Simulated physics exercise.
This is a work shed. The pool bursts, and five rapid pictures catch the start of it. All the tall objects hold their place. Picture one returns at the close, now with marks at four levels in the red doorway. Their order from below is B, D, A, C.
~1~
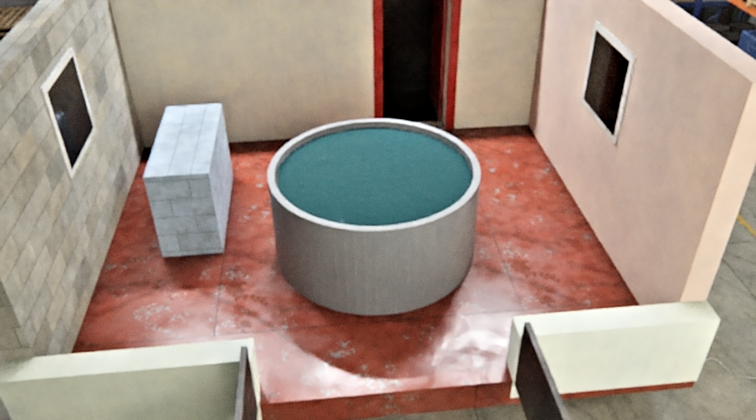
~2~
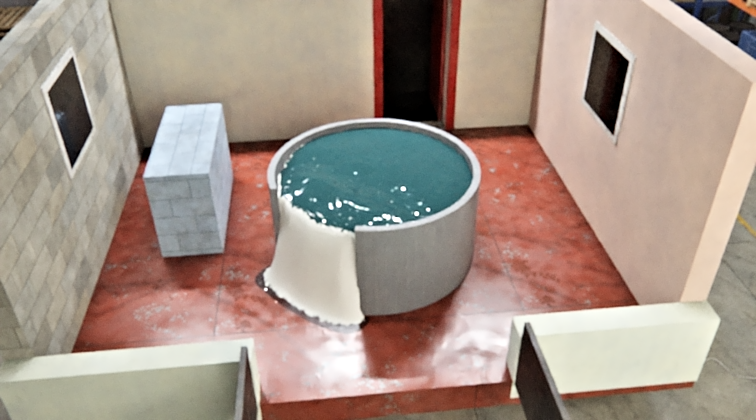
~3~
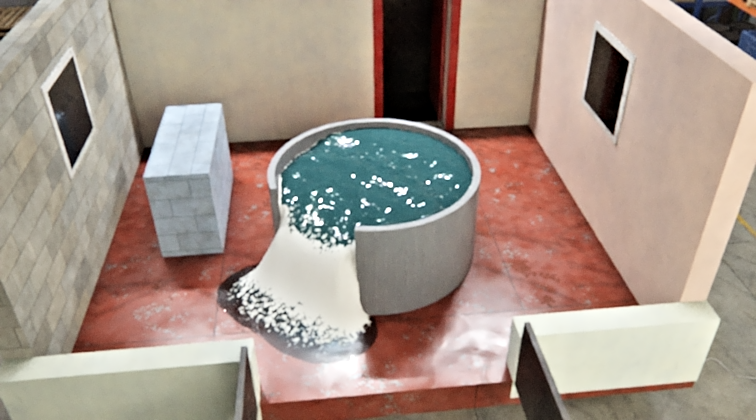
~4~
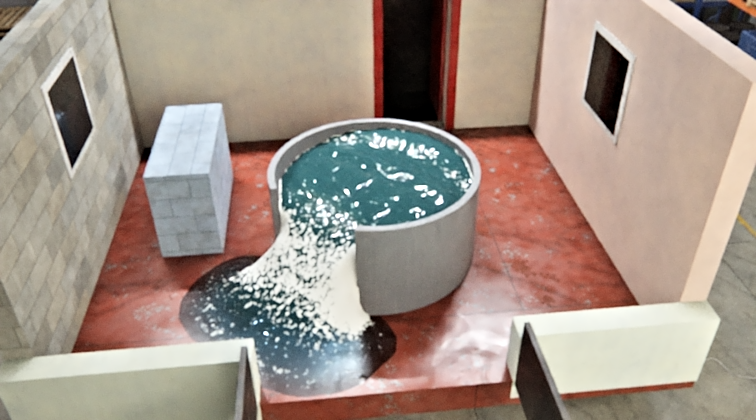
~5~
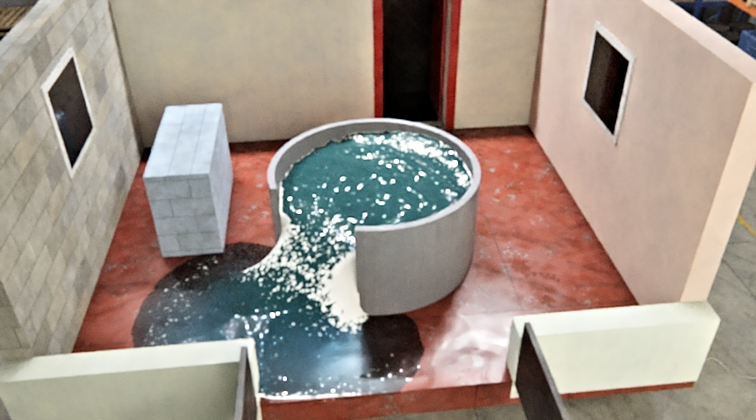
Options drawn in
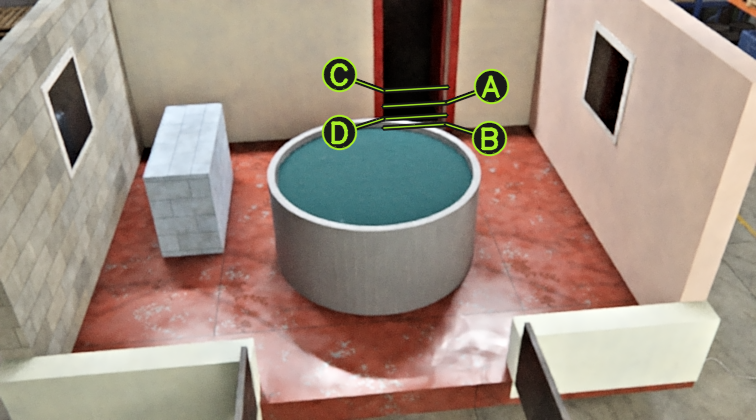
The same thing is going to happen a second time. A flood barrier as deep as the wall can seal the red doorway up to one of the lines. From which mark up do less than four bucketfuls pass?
B.
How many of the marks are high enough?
All of them.
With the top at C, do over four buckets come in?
No, that is safe.
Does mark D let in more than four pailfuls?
No, not at all.
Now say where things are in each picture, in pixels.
In the first picture, water in the pool at rest, its middle at (374, 174); foot of the red doorway at (414, 131); open gate at (385, 323).
In the second picture, 2 % of the ground under water, visible out to (277, 287).
In the third picture, 6 % of the ground under water, visible out to (230, 284).
In the fourth picture, 11 % of the ground under water, visible out to (190, 316).
In the fifth picture, 18 % of the ground under water, visible out to (149, 307).
In lime, A at (415, 104); B at (414, 126); C at (415, 89); D at (415, 117); from the bottom up B, D, A, C.
If A is chosen, nothing gets over.
If B is chosen, a splash gets over, under a bucket.
If C is chosen, nothing gets over.
If D is chosen, nothing gets over.
